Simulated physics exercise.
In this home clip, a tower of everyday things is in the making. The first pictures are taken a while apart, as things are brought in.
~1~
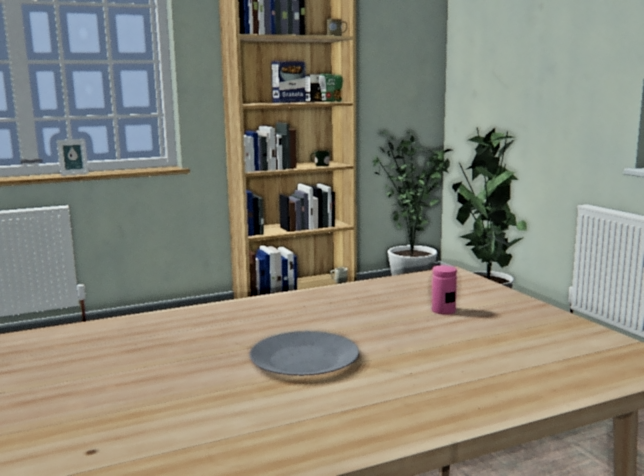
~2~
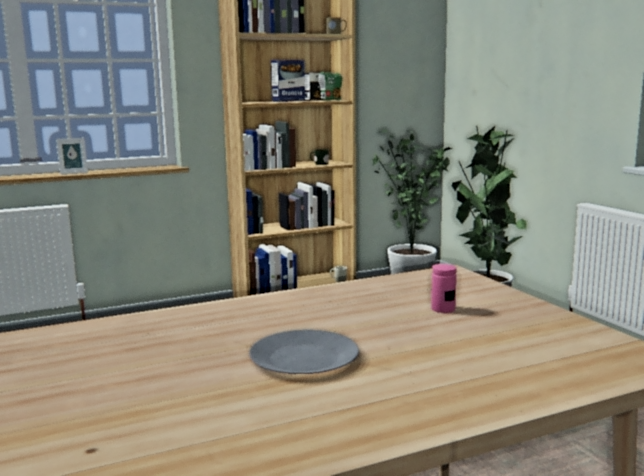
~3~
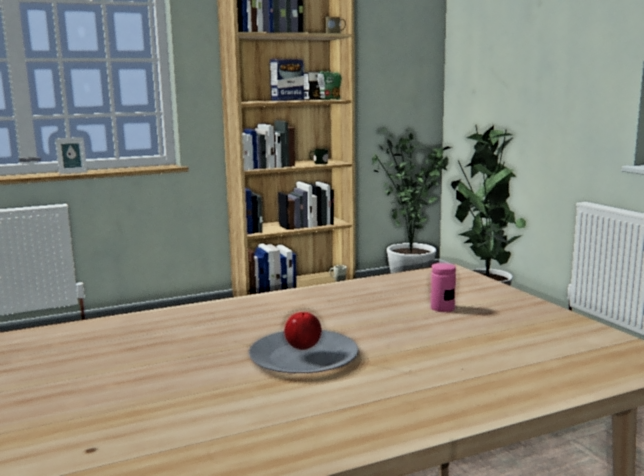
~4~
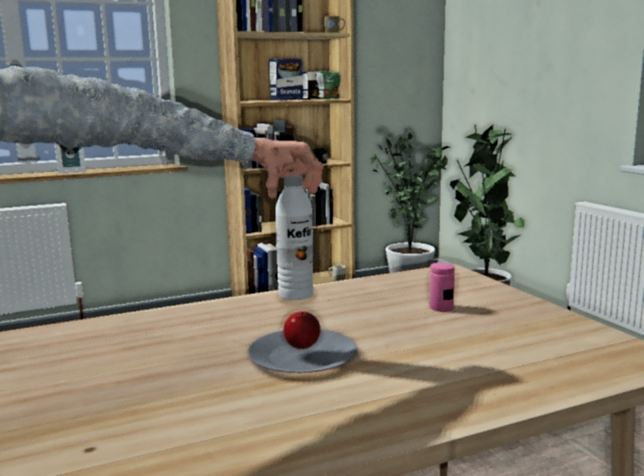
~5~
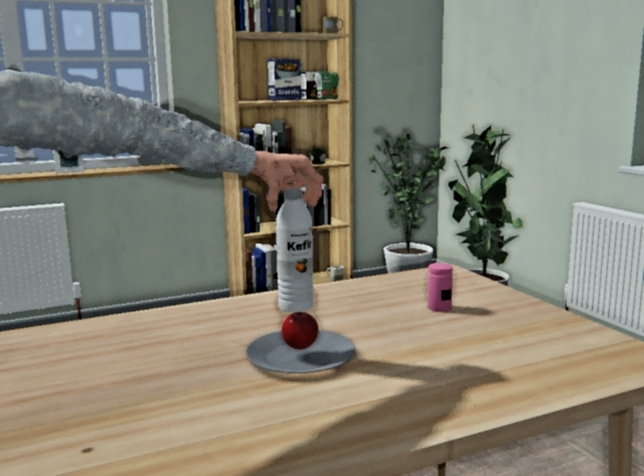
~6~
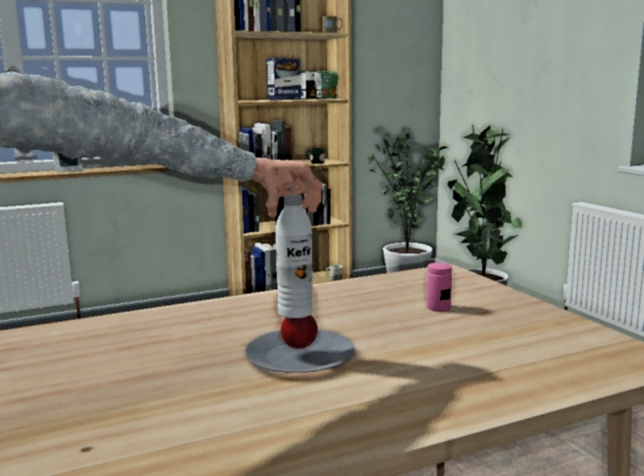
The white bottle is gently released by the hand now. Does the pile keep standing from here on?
The stack does not stay intact.
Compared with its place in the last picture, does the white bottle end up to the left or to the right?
To the left.
Then, 0.50 s on from there, white bottle turned 38° from how it was put near (262, 270).
Then, 0.60 s on from there, white bottle now fallen.
Then, 0.80 s on from there, things are still on the move.
In the end, fallen, white bottle; the other 3 unmoved. At the end, from the last picture's camera, white bottle near (193, 358). The pile gives way.
